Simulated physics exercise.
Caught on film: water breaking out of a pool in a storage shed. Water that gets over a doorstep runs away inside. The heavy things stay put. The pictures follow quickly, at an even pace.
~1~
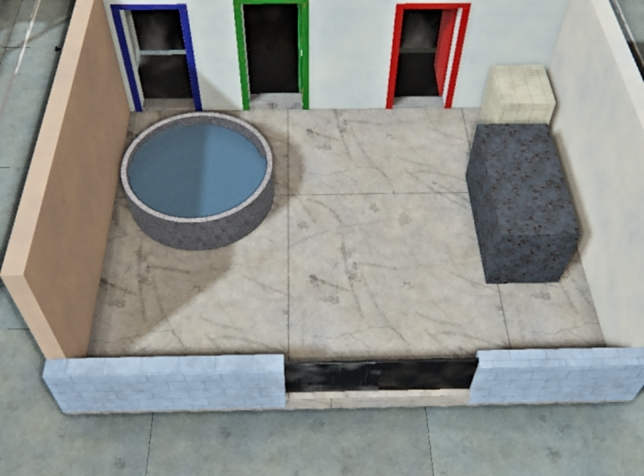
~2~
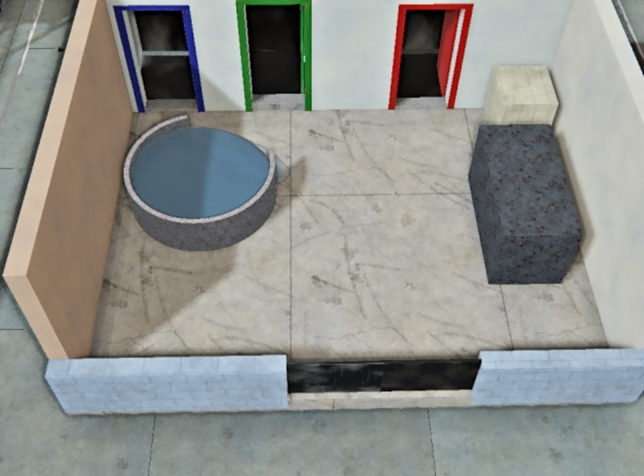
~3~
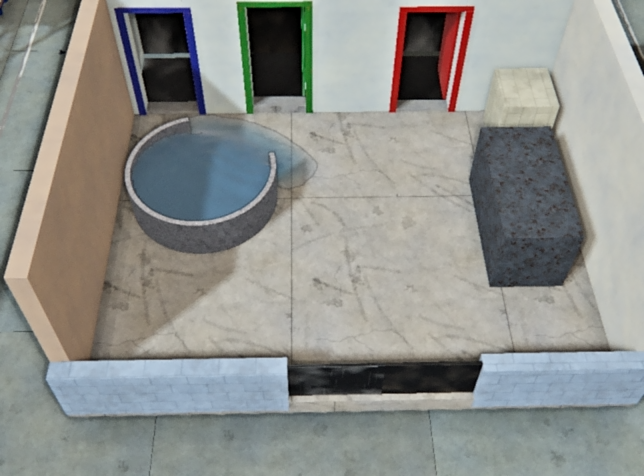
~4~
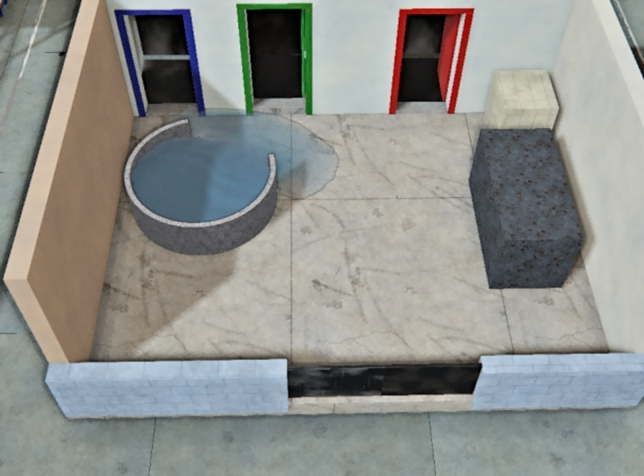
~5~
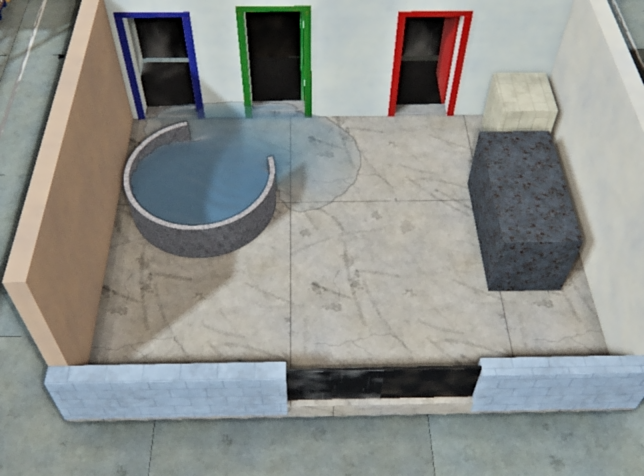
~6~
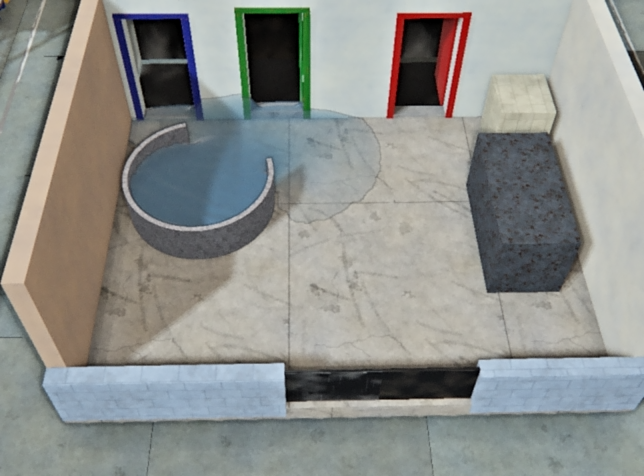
In a walled storage shed with blue, green and red doorways, the far side of a round tank opens, and water pours through the gap, spreading in a thin, widening sheet across the pale floor toward the right.
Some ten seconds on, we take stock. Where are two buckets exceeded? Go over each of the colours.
As I see it, most likely the green door will exceed two buckets; most likely the blue door will exceed two buckets; most likely the red door will exceed two buckets.
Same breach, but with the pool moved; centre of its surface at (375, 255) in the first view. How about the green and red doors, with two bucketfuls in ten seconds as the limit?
Log - green door: Limit not reached; red door: Limit exceeded.
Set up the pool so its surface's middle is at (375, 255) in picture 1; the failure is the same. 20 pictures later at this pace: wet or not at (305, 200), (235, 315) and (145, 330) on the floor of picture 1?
I'd say still dry for the first, still dry for the second and still dry for the third.
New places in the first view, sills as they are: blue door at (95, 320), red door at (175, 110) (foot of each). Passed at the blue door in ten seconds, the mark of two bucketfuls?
Blue door: It stays within it.
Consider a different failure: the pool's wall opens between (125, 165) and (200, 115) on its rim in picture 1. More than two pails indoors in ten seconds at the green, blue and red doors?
Green stays within it, blue exceeds the limit, red stays within it.
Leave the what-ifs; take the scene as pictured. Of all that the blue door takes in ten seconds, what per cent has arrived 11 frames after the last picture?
It would be roughly 40 percent of the ten-second total.
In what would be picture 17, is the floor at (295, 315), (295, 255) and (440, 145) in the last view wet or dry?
Taking them as listed, they are spared, spared and waterlogged.
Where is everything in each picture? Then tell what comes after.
The round tank at (198, 168) is whole and still, in the first frame.
Water pours out on the round tank's far side and has run to (285, 176), in the second frame.
The front is at a hidden place, out from the gap on the round tank's far side, in the third frame.
Water pours out on the round tank's far side and has run to (174, 116), in the fourth frame.
Water pours out on the round tank's far side and has run to (354, 154), in the fifth frame.
The front is at (368, 133), out from the gap on the round tank's far side, in the sixth frame.
A moment on, water covers 20 % of the floor; the green door over two buckets in, the blue door over two buckets in, the red door wet at the sill, nothing in.
Next, water covers 30 % of the floor; the green door far over two buckets in, the blue door over two buckets in, the red door under two buckets in.
Then, water covers 45 % of the floor; the green door far over two buckets in, the blue door over two buckets in, the red door under two buckets in.
Later, water covers 75 % of the floor; the green door far over two buckets in, the blue door far over two buckets in, the red door over two buckets in.
In the end, water covers 95 % of the floor; the green door far over two buckets in, the blue door far over two buckets in, the red door far over two buckets in.
